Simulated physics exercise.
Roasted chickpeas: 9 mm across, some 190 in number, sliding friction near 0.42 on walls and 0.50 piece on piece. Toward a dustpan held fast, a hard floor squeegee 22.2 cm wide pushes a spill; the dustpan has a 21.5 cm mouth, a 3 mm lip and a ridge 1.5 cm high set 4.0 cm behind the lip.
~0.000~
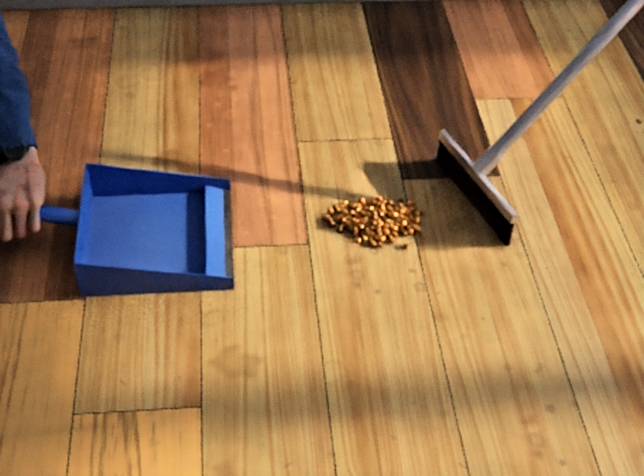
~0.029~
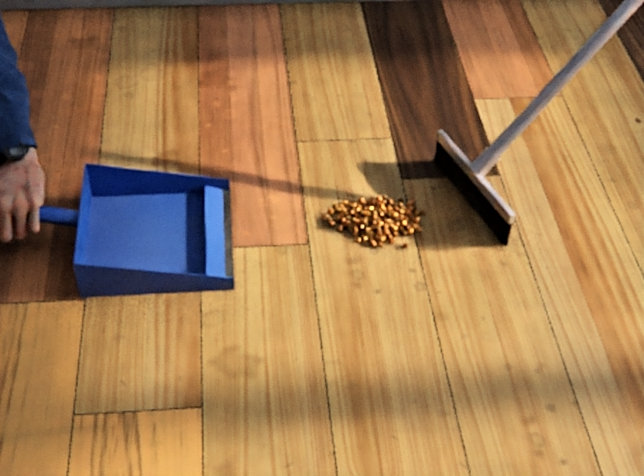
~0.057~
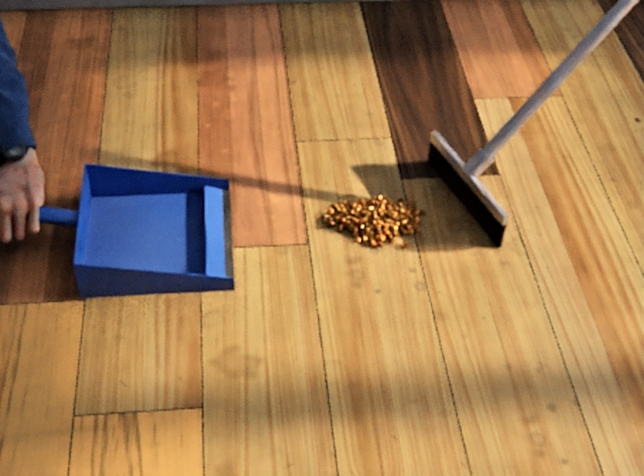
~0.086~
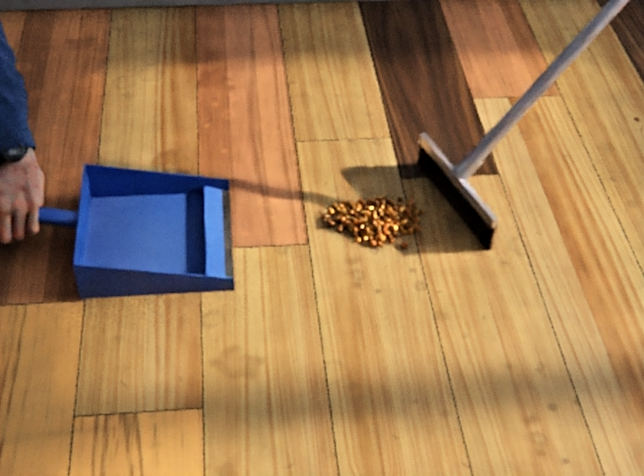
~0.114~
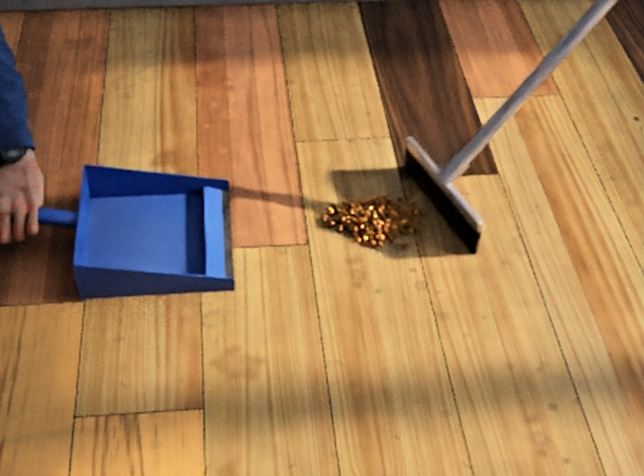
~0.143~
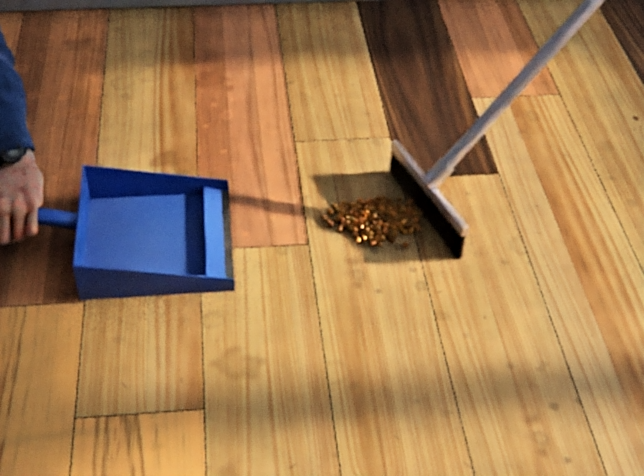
A squeegee with a pale handle slid left across the wooden floor to the edge of a small golden-brown pile, which barely moved, while a hand at the left held a blue dustpan still.
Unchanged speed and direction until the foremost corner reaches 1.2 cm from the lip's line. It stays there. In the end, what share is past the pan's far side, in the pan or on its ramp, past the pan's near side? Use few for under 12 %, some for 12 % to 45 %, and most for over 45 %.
Far side: Few, pan: Some, near side: Some.
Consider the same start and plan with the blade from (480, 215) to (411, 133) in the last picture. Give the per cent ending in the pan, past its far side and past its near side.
Per cent by place - pan 0, far side 5, near side 0.
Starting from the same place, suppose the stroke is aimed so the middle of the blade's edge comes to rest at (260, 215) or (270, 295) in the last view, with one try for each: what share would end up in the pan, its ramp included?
The two tries give about 20 and 20 percent.
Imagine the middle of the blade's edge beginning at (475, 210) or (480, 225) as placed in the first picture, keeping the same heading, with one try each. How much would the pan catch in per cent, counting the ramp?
The two tries give some 25 % and some 25 %.
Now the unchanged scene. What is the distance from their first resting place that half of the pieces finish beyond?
Somewhere around 24 centimetres.
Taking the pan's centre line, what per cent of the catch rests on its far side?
Share: Approx. 20 %.
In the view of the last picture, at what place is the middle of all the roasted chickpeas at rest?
Est. centre at rest: (236, 264) px.
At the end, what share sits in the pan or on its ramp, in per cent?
About 25 per cent.
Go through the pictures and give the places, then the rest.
Blade from (513, 219) to (443, 137), moved 0.0 cm, 0 of the pieces shifted so far; middle of the pieces at (377, 218); pan at (147, 242), in the first picture.
Blade from (510, 219) to (440, 137), moved 0.4 cm, 0 of the pieces shifted so far; middle of the pieces at (377, 218), in the second picture.
Blade from (504, 221) to (434, 138), moved 1.5 cm, 0 of the pieces shifted so far; middle of the pieces at (377, 218), in the third picture.
Blade from (493, 224) to (423, 141), moved 3.4 cm, 0 of the pieces shifted so far; middle of the pieces at (377, 217), in the fourth picture.
Blade from (479, 228) to (409, 144), moved 5.9 cm, 0 of the pieces shifted so far; middle of the pieces at (376, 217), in the fifth picture.
Blade from (463, 232) to (395, 148), moved 8.5 cm, 1 of the pieces shifted so far; middle of the pieces at (376, 217); pan at (146, 243). The blade's pace is about 0.92 m/s, heading 18 degrees towards the viewer's side, in the sixth picture.
After 0.30 s, middle of the blade 17 cm from the lip; 0 % over the lip, far side 0 %, near side 5 %.
Then, at 0.40 s, middle of the blade 8 cm from the lip; 0 % over the lip, far side 0 %, near side 10 %.
After 0.64 s, middle of the blade 5 cm from the lip; 25 % over the lip, far side 0 %, near side 25 %.
By 1.1 s all is still; far side 0 %, pan 25 %, near side 25 %, in front of the lip or behind the blade 50 %.
